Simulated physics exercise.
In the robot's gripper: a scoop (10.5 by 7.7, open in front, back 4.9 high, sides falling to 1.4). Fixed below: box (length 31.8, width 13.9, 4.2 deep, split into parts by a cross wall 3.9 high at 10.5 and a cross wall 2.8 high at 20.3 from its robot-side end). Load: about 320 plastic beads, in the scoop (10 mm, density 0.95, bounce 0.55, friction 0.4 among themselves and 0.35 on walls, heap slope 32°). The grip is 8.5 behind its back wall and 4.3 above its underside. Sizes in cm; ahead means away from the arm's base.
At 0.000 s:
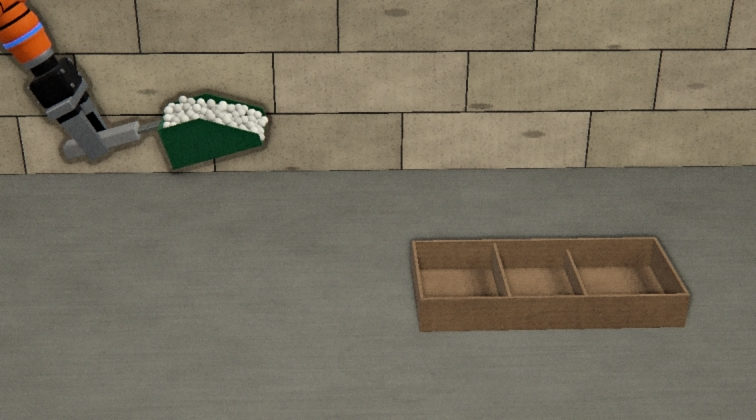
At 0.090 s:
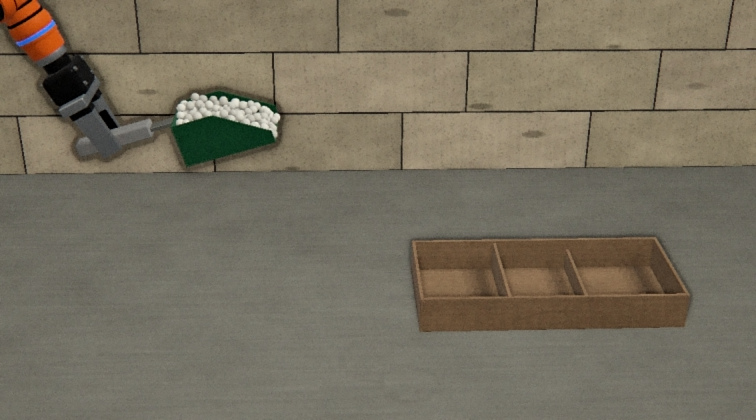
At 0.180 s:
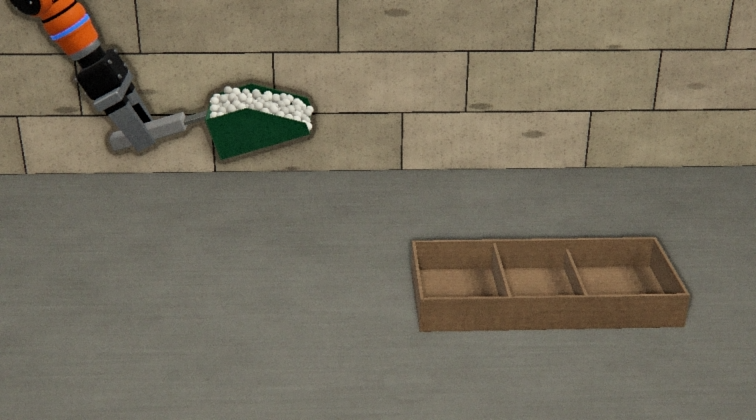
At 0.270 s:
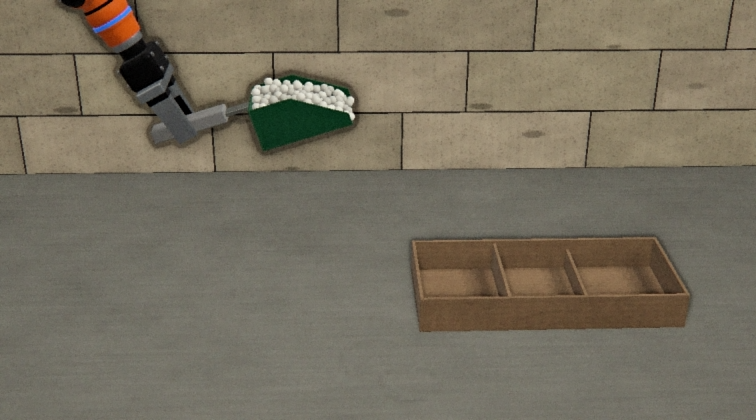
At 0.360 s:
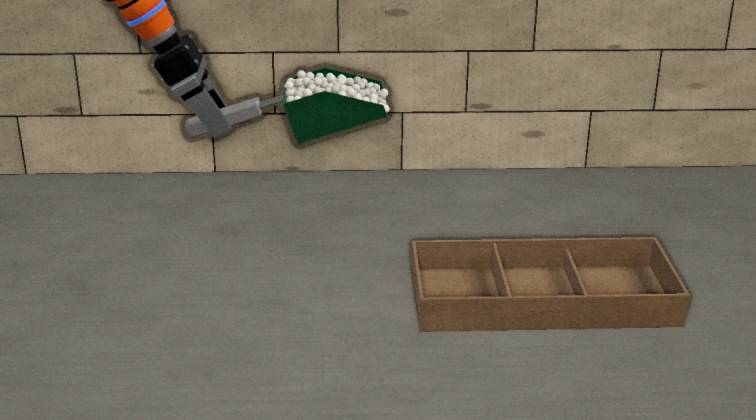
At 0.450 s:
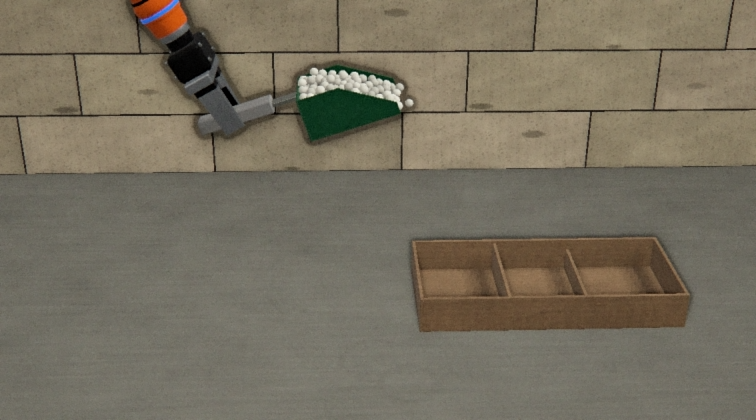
A robot arm carries a green scoop heaped with white beads rightward and slightly upward.
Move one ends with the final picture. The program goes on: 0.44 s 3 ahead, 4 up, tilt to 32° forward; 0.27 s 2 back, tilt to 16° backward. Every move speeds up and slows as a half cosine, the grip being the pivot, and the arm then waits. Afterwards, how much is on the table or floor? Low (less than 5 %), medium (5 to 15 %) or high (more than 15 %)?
Answer: High; more than 15 % of the plastic beads finish on the table or floor.
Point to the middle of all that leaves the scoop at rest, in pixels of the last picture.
Around (465, 294).
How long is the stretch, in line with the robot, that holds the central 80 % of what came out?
Some 26 cm.
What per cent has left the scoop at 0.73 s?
About 0 per cent by then.
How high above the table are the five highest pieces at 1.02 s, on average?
Roughly 24 cm.
By 0.73 s, tilted 18° forward, highest piece 26 above the table; 309 on the scoop, 2 in the robot-side part, 5 in flight or on a rim.
By 1.02 s, tilted 10° forward, highest piece 25 above the table; 117 on the scoop, 63 on the table or floor, 56 in the robot-side part, 80 in flight or on a rim.
By 1.36 s, tilted 16° backward, highest piece 31 above the table; 102 in the robot-side part, 72 on the table or floor, 54 on the scoop, 49 in the middle part, 8 in the far-side part, 31 in flight or on a rim.
By 2.41 s, tilted 16° backward, highest piece 30 above the table; 128 in the robot-side part, 78 on the table or floor, 54 on the scoop, 42 in the middle part, 14 in the far-side part.
Final count, 128 in the robot-side part, 78 on the table or floor, 54 on the scoop, 42 in the middle part, 14 in the far-side part. That is 25 % on the table or floor.
